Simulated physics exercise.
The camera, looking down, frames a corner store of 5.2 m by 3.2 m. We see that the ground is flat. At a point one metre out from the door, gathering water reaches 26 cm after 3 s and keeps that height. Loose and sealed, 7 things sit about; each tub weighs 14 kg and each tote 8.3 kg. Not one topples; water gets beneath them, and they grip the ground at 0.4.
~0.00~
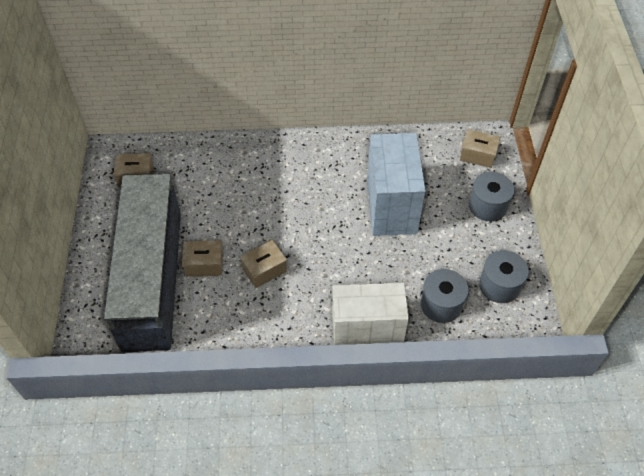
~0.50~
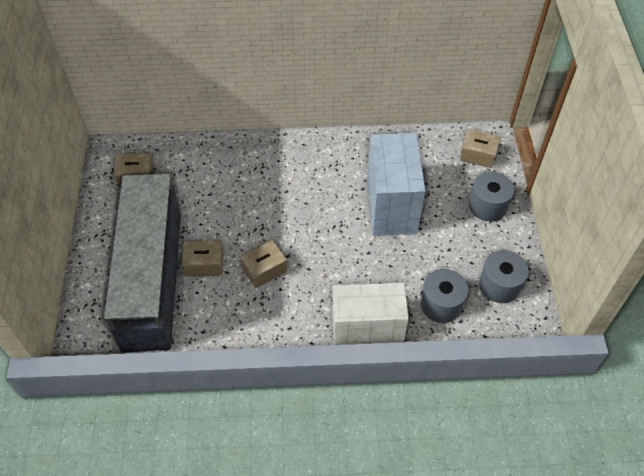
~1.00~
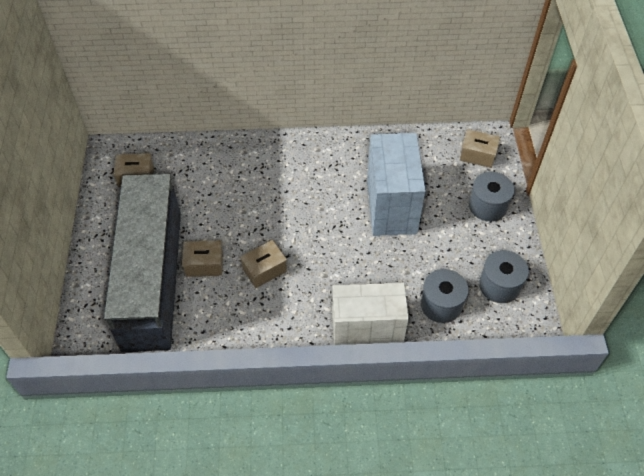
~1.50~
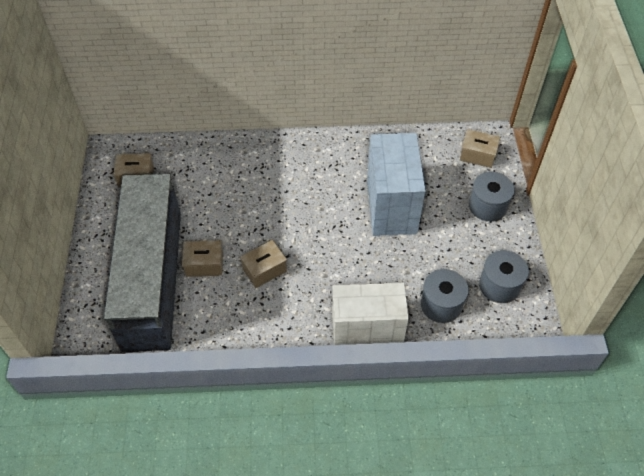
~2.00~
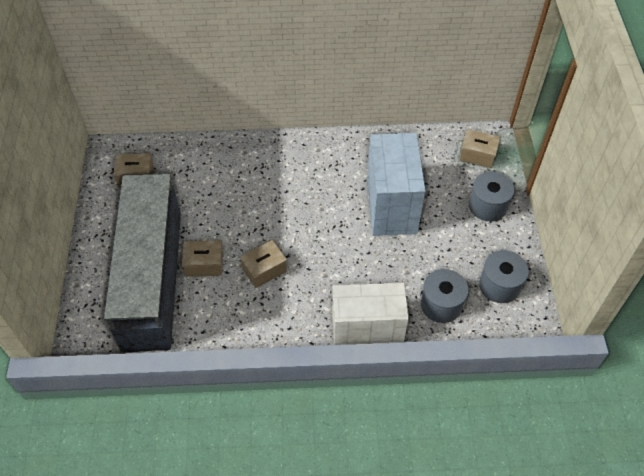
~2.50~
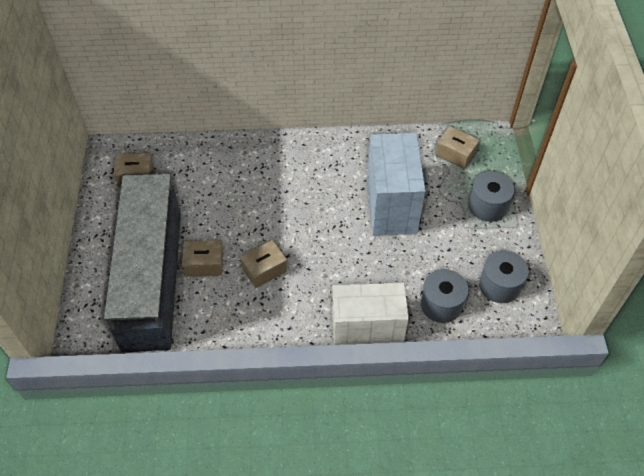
The clip opens on a walled room seen from above, with boxes, blocks and dark round tubs standing still on a speckled floor. Greenish water spreads over the pale ground outside, then enters through the doorway at right, and the small brown box nearest it shifts slightly left and turns.
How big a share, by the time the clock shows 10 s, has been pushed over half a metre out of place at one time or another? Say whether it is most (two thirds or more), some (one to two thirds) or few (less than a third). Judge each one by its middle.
Some.
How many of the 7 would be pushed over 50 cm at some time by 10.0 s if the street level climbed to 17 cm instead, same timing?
Count: 2.
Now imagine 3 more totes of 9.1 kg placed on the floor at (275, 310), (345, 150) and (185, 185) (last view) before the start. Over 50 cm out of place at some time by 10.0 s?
In the same order as the question: Not as far, farther, farther.
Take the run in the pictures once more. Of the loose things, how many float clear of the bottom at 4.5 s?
It comes to 0 of them.
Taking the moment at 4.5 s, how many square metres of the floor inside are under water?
Roughly 7.5 m2.
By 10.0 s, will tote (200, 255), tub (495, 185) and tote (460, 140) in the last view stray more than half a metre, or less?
Taking them in that order, the first is beyond the limit, the second within the limit and the third beyond the limit.
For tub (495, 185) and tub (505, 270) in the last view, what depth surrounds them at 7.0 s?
Depth approx. 5 cm / 6 cm.
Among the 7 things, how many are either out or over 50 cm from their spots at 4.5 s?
1 in all.
After 3.5 s 1 of 7 are over 50 cm from their spots; 0 afloat.
After 4.5 s 1 of 7 are over 50 cm from their spots; 0 afloat.
After 7.0 s 2 of 7 are over 50 cm from their spots; 2 afloat.
After 10.0 s 4 of 7 are over 50 cm from their spots, and 4 have been at some point; 5 afloat.
